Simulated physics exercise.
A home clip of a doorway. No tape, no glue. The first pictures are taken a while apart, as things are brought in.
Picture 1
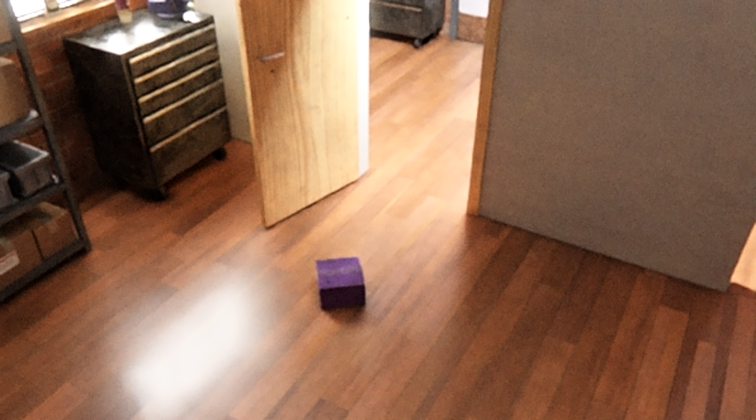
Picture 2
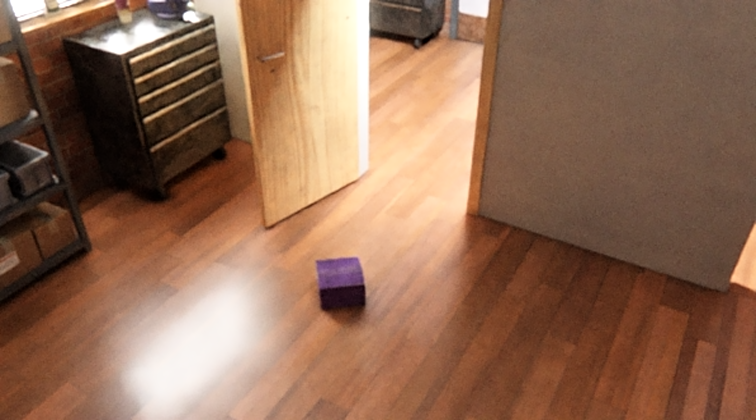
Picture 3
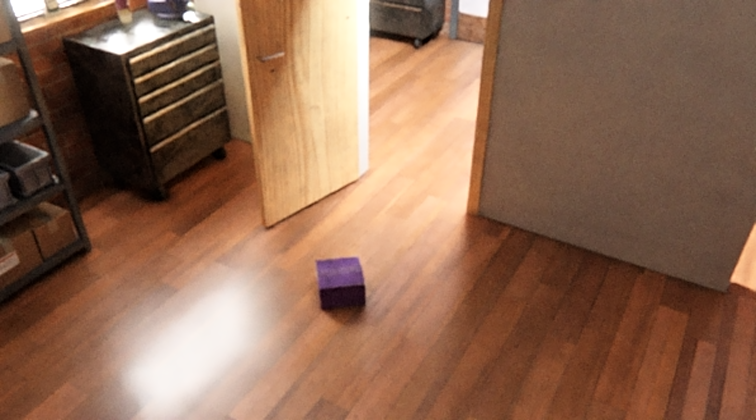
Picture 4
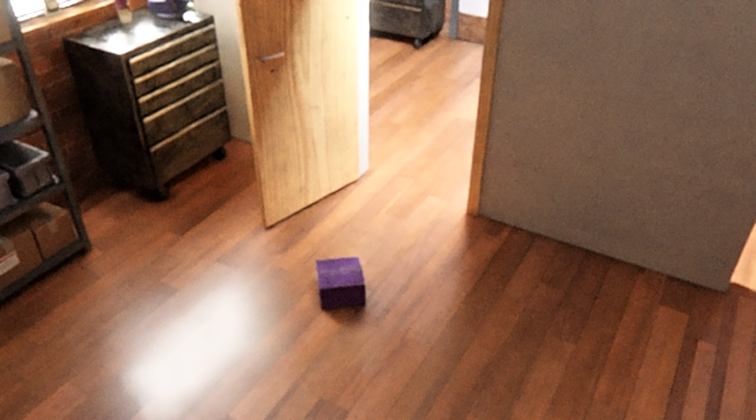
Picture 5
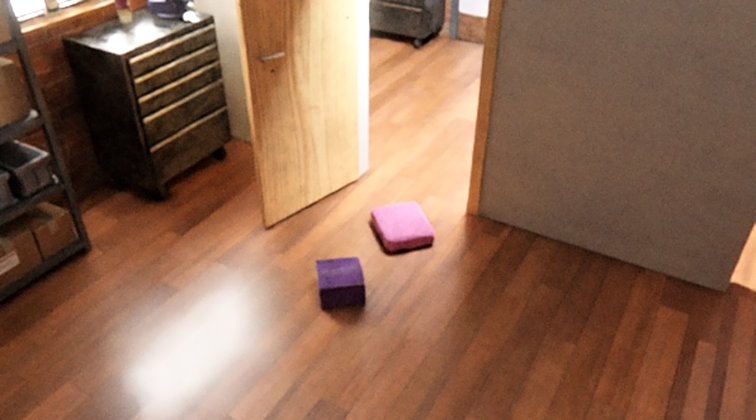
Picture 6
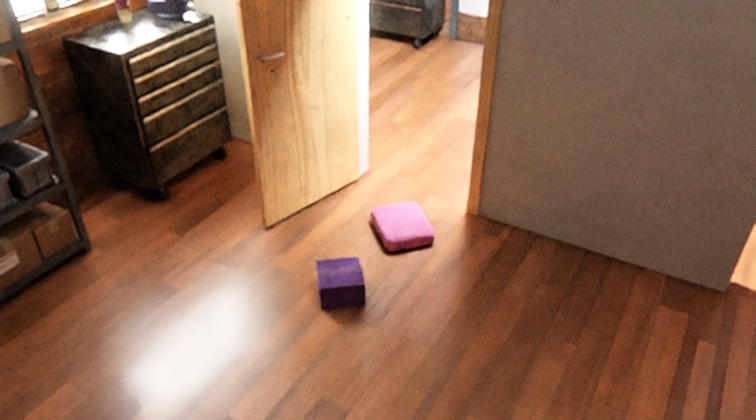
A pink cushion newly appears on the wooden floor just in front of an open doorway, in a room seen from a high, steady camera. It lies beyond and to the right of a purple box, with a wide-open wooden door behind them, a dark drawer cabinet and shelving at left, and a grey wall at right. The cushion's arrival is the only change, and the door and box stay still.
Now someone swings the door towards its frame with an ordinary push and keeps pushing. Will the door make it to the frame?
As it turns out, it jams.
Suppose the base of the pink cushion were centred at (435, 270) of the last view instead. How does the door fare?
Then it shuts.
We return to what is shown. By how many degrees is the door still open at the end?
Some 20° open.
Then, 0.80 s on from there, door 57° open.
Then, 1.10 s on from there, door 30° open; pink cushion shifted about its own width near (440, 219).
In the end, door 22° open; moved from the start, pink cushion; purple box unmoved. At the end, from the last picture's camera, pink cushion near (453, 215).
